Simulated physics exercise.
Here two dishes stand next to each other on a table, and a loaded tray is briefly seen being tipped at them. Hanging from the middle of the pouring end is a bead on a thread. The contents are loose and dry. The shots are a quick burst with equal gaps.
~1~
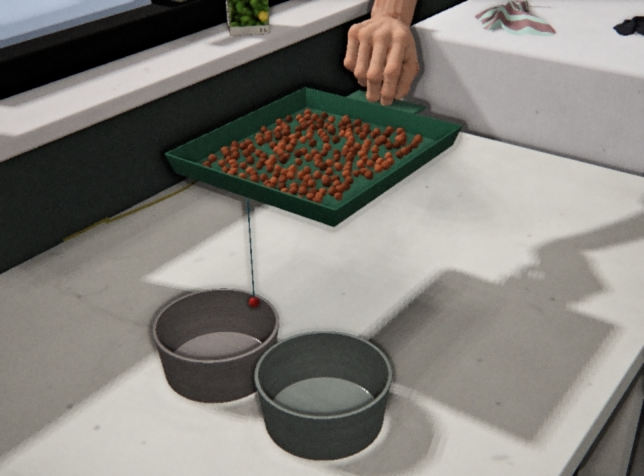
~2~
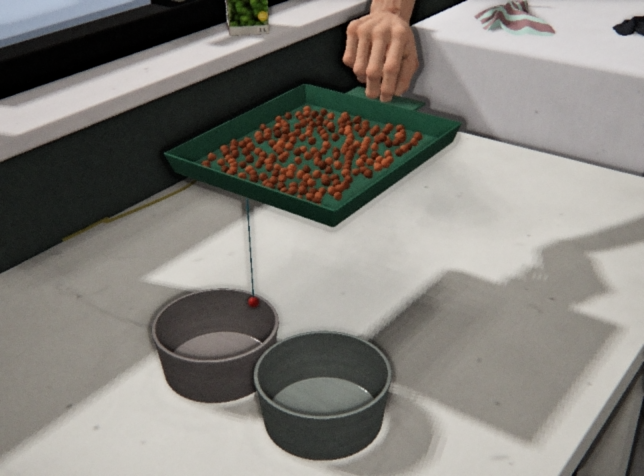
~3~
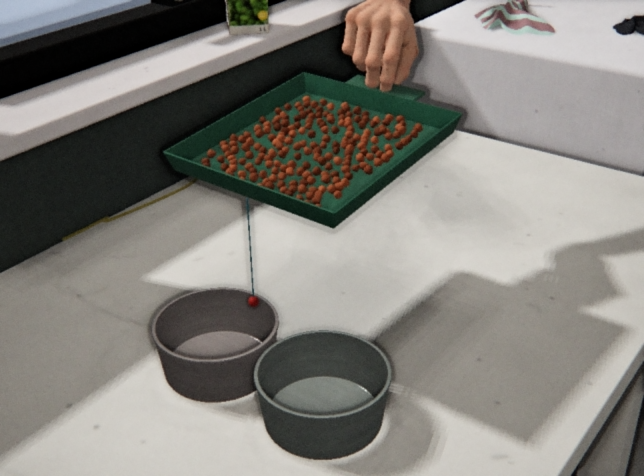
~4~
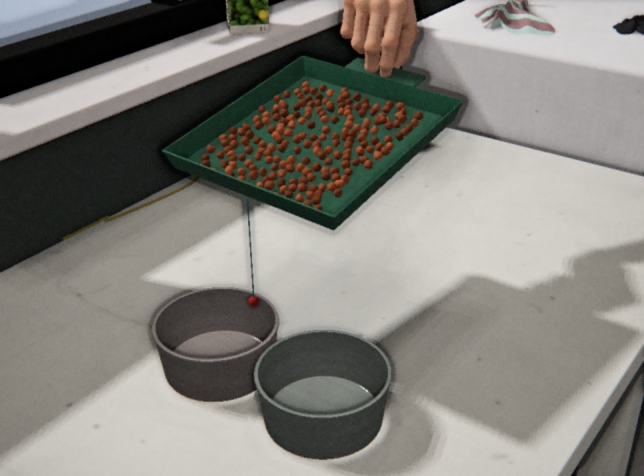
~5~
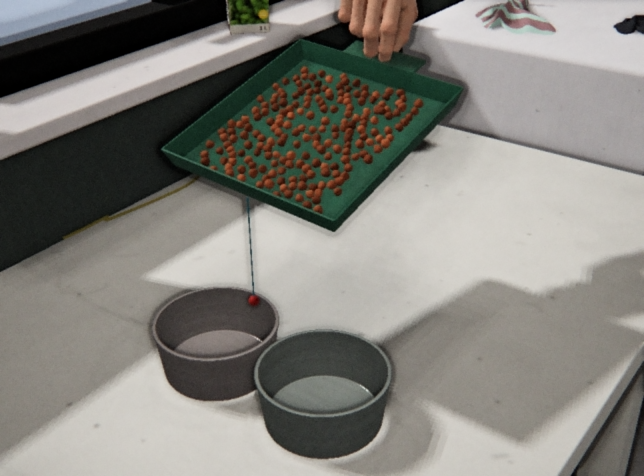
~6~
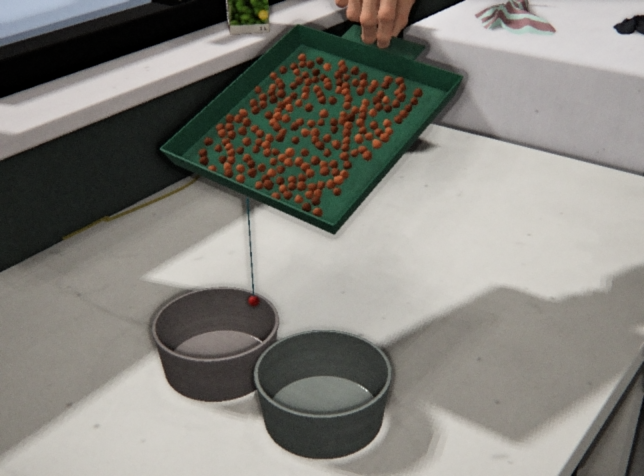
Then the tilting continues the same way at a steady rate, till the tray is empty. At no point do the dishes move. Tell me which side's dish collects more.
It pours more generously into the right dish, it seems.
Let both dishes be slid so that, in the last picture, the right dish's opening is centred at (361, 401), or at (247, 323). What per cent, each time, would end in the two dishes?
About 80% and about 40%.
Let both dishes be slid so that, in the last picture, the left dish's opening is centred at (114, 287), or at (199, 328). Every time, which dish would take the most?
The rightmost dish, then the rightmost dish.
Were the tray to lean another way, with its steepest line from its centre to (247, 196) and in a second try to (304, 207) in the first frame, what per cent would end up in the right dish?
20 %, give or take, and then 80 %.
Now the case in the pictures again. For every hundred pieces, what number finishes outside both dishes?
Roughly 10 in a hundred.
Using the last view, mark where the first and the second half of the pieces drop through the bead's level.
It goes through near (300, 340) first, then near (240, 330).
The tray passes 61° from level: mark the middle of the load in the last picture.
In the last view the centre sits at roughly (283, 170).
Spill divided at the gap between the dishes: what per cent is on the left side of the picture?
Roughly 90 percent.
Soon, tray tipped steeply; all on the tray.
A while on, tray tipped right over; most on the tray; a small part in the right dish; a stray few in the left dish; a stray few outside both; a stray few in the air.
Towards the end, tray tipped past a quarter turn; about two thirds in the right dish; about a third in the left dish; a small part outside both.
Finally, tray tipped past a quarter turn; about two thirds in the right dish; about a third in the left dish; a small part outside both.
